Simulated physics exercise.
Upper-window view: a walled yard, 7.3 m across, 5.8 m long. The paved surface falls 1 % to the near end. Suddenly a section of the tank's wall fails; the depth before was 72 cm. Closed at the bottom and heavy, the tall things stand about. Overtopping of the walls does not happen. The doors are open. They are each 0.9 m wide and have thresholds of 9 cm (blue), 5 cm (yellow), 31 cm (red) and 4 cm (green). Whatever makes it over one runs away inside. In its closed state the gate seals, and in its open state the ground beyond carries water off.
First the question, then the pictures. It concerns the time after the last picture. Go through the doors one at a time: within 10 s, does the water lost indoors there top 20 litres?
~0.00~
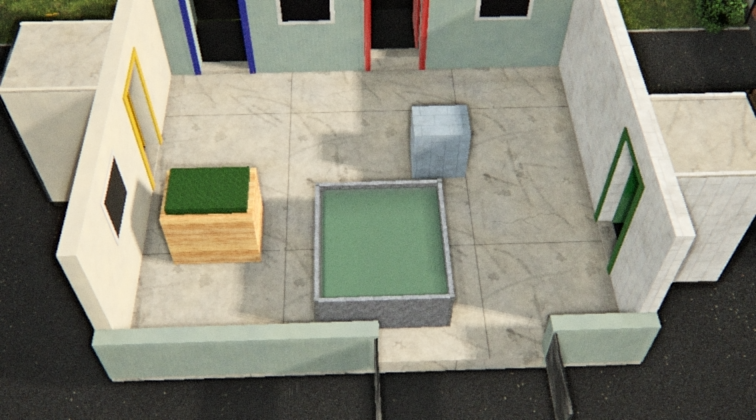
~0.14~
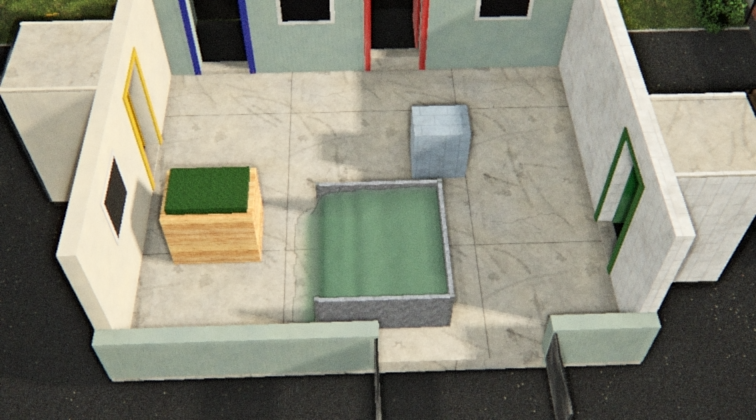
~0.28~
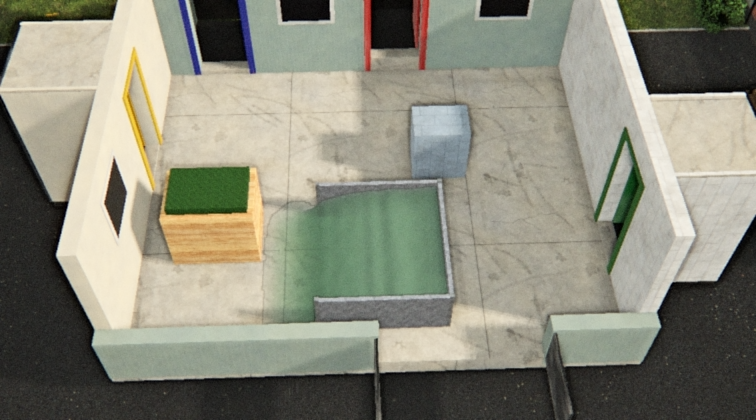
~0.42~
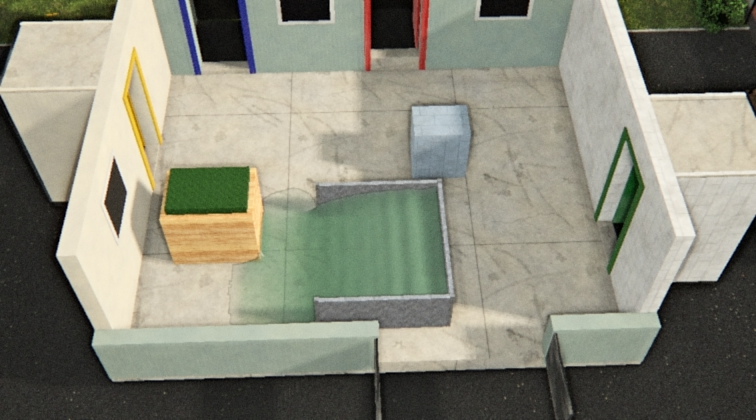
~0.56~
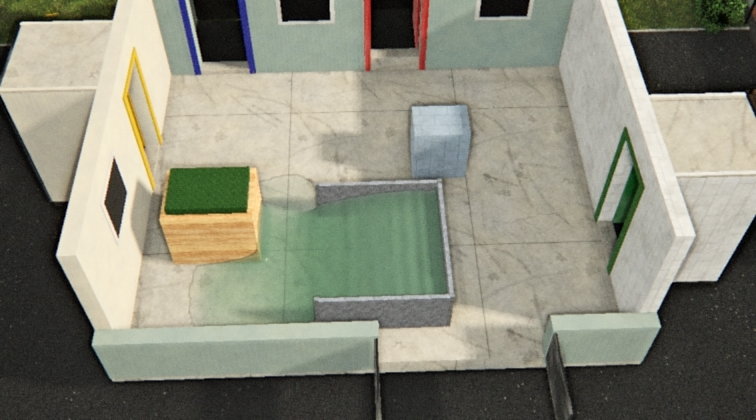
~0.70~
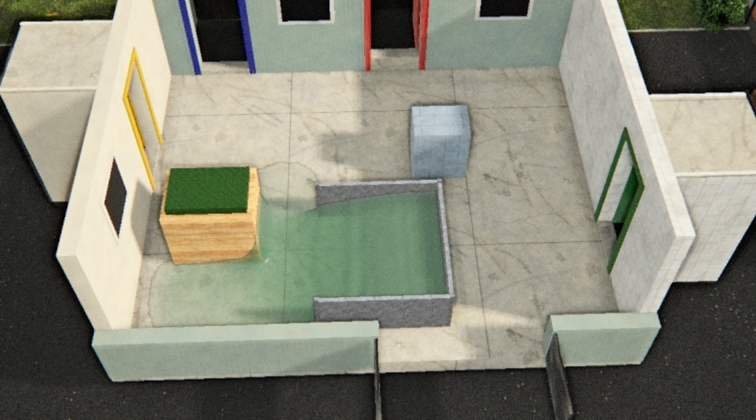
In the end the blue door will most likely bust the limit; the yellow door will most likely bust the limit; the red door will most likely respect the limit; the green door will most likely respect the limit.
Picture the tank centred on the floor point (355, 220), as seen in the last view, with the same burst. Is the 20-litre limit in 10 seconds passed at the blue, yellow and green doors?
Against the limit, the blue door exceeds it, the yellow door exceeds it and the green door stays within it.
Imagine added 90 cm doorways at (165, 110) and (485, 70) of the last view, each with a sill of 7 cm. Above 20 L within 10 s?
Result in order - more than that, then not enough.
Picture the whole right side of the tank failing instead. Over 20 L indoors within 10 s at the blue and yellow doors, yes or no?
Blue: Within the limit; yellow: Within the limit.
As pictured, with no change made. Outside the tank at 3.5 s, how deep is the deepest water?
Max around 33 cm.
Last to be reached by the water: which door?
The green door is last.
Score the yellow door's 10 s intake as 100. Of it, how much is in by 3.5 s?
I'd say close to 35 percent.
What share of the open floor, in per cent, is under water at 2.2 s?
Covered: Roughly 45 per cent.
After 1.4 s water covers 25 % of the floor and is deepest (67 cm) near (140, 355); blue door not reached, yellow door 6 cm at the sill, 0 L in, red door not reached, green door not reached.
After 2.2 s water covers 45 % of the floor and is deepest (51 cm) near (187, 270); blue door 13 cm at the sill, 0 L in, yellow door 8 cm at the sill, 2 L in, red door not reached, green door not reached.
After 3.5 s water covers 50 % of the floor and is deepest (33 cm) near (191, 77); blue door 26 cm at the sill, 16 L in, yellow door 10 cm at the sill, 18 L in, red door 6 cm at the sill, 0 L in, green door not reached.
After 6.0 s water covers 70 % of the floor and is deepest (16 cm) near (127, 355); blue door 12 cm at the sill, 149 L in, yellow door 4 cm at the sill, 29 L in, red door 6 cm at the sill, 0 L in, green door not reached.
After 10.0 s water covers 95 % of the floor and is deepest (15 cm) near (177, 354); blue door 7 cm at the sill, 156 L in, yellow door 7 cm at the sill, 51 L in, red door 3 cm at the sill, 0 L in, green door 3 cm at the sill, 0 L in.
